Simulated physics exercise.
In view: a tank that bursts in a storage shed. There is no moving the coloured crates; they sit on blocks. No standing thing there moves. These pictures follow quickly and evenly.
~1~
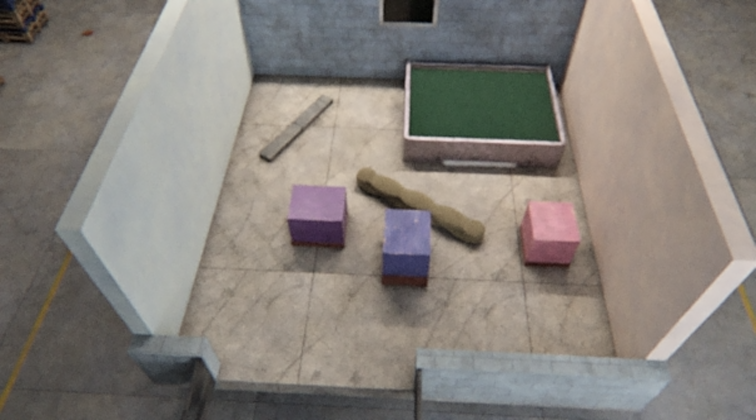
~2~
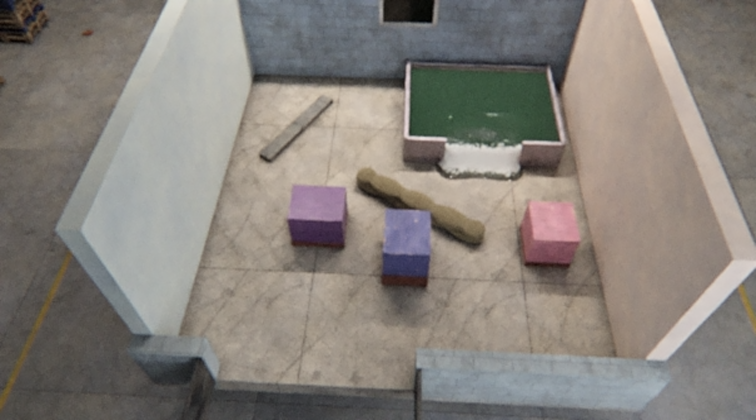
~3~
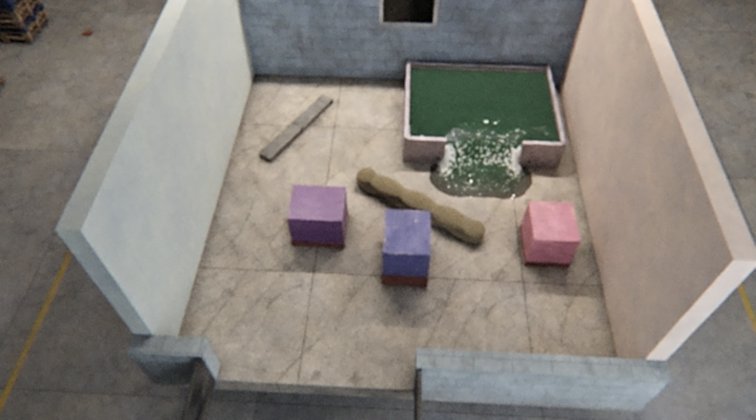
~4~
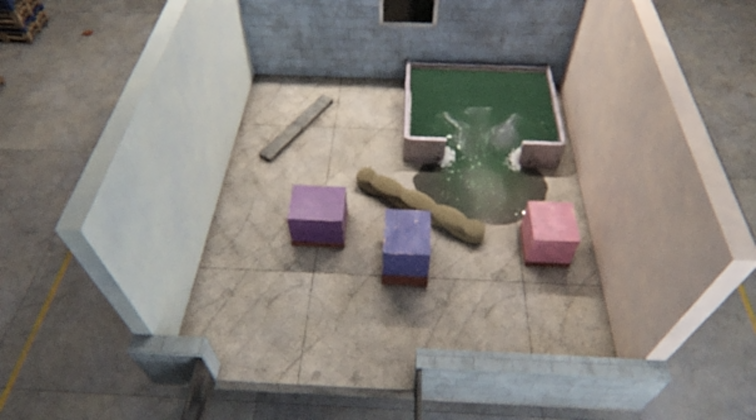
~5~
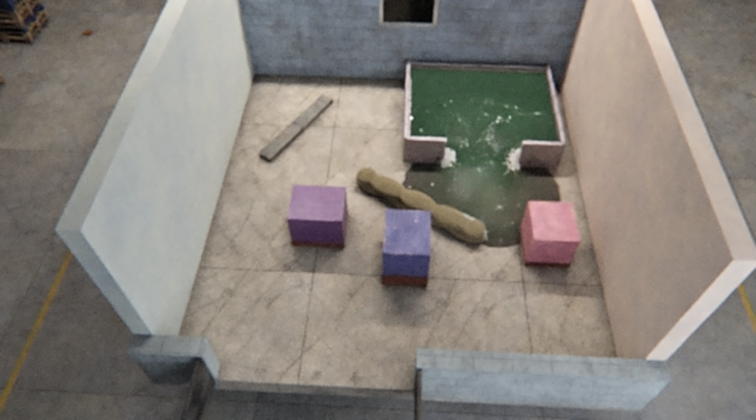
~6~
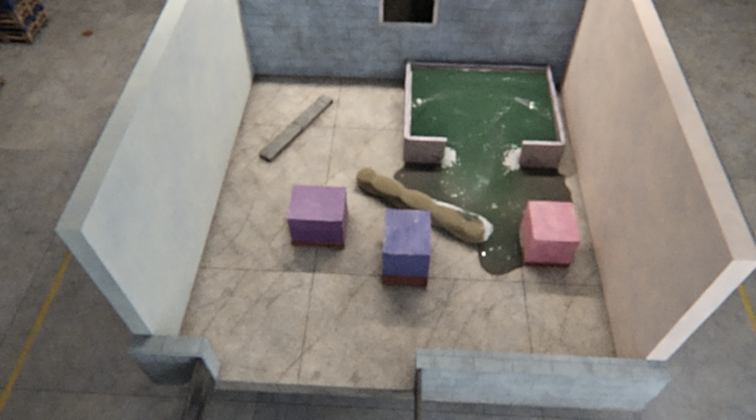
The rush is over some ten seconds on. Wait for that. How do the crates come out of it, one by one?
The blue crate is going to stay free of water; the pink crate is going to get water on it; the purple crate is going to stay free of water.
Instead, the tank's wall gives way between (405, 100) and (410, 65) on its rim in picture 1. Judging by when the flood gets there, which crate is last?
My answer: The pink-painted one.
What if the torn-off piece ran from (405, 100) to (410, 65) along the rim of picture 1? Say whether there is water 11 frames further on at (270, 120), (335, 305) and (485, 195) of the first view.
In sequence: Inundated, untouched, untouched.
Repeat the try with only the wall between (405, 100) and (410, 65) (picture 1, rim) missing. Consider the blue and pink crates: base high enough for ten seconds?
As it turns out, the blue crate is left untouched, and the pink crate is left untouched.
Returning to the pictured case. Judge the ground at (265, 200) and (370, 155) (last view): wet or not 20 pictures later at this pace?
The first place is spared and the second is inundated.
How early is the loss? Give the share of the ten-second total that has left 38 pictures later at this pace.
My figure: 40 percent.
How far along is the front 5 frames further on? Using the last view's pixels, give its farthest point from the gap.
Somewhere close to (535, 378).
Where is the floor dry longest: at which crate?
That is the crate marked purple.
A moment on, water covers 20 % of the floor; the blue crate not reached, the pink crate water round its plinth, the purple crate not reached.
Next, water covers 35 % of the floor; the blue crate water round its plinth, the pink crate water round its plinth, the purple crate not reached.
Then, water covers 50 % of the floor; the blue crate water round its plinth, the pink crate water round its plinth, the purple crate water round its plinth.
Later, water covers 75 % of the floor; the blue crate water round its plinth, the pink crate water round its plinth, the purple crate water round its plinth.
In the end, water covers 95 % of the floor; the blue crate stayed above the water, the pink crate was topped, the purple crate stayed above the water.
